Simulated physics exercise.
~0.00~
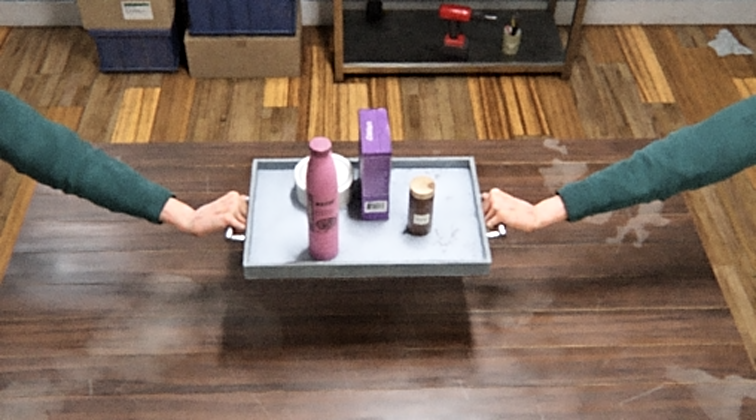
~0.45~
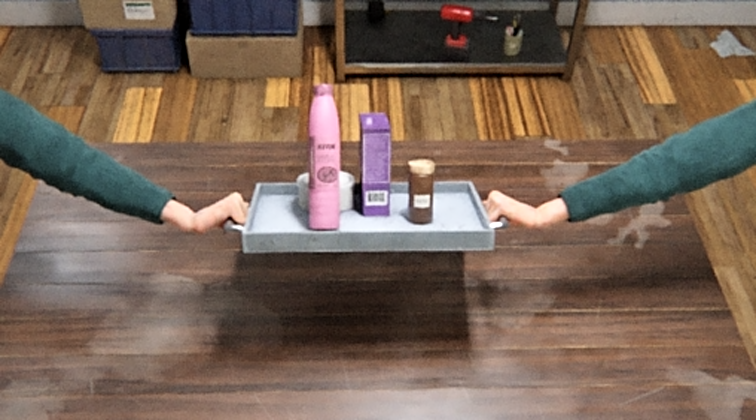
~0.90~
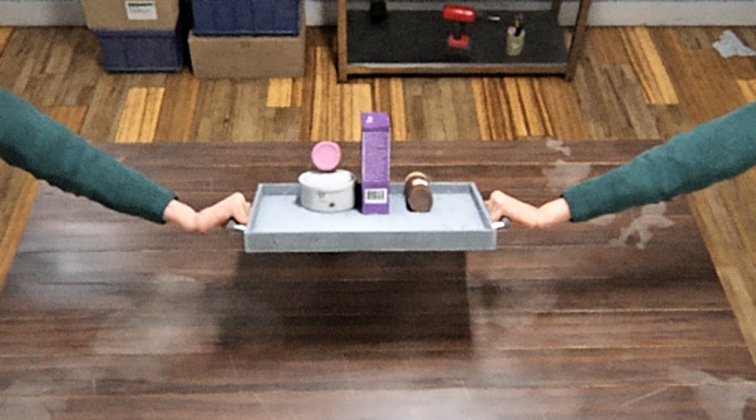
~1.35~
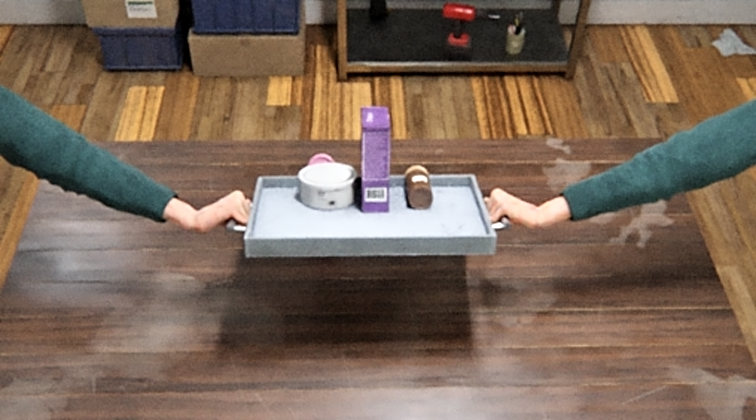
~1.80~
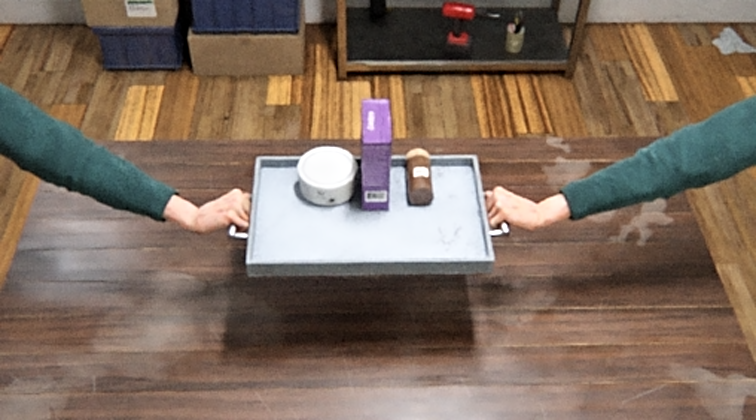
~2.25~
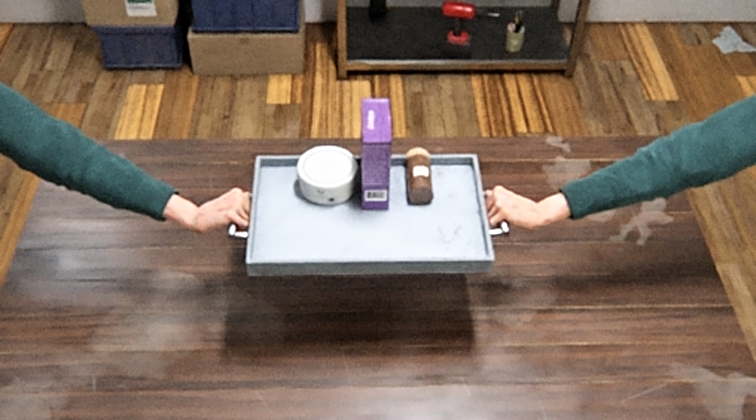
To begin with, two hands in green sleeves hold a grey tray above a wooden table, carrying a pink bottle, a white tub, a purple packet and a brown shaker, the bottle nearest the front. The hands tip the tray towards its far side, and the bottle leans away. It then topples over the far edge, turning upside down, while the shaker falls onto its side. The bottle drops out of sight behind the tray as the hands bring it back to level. Finally, the tub and upright packet remain aboard, with the shaker still lying down.
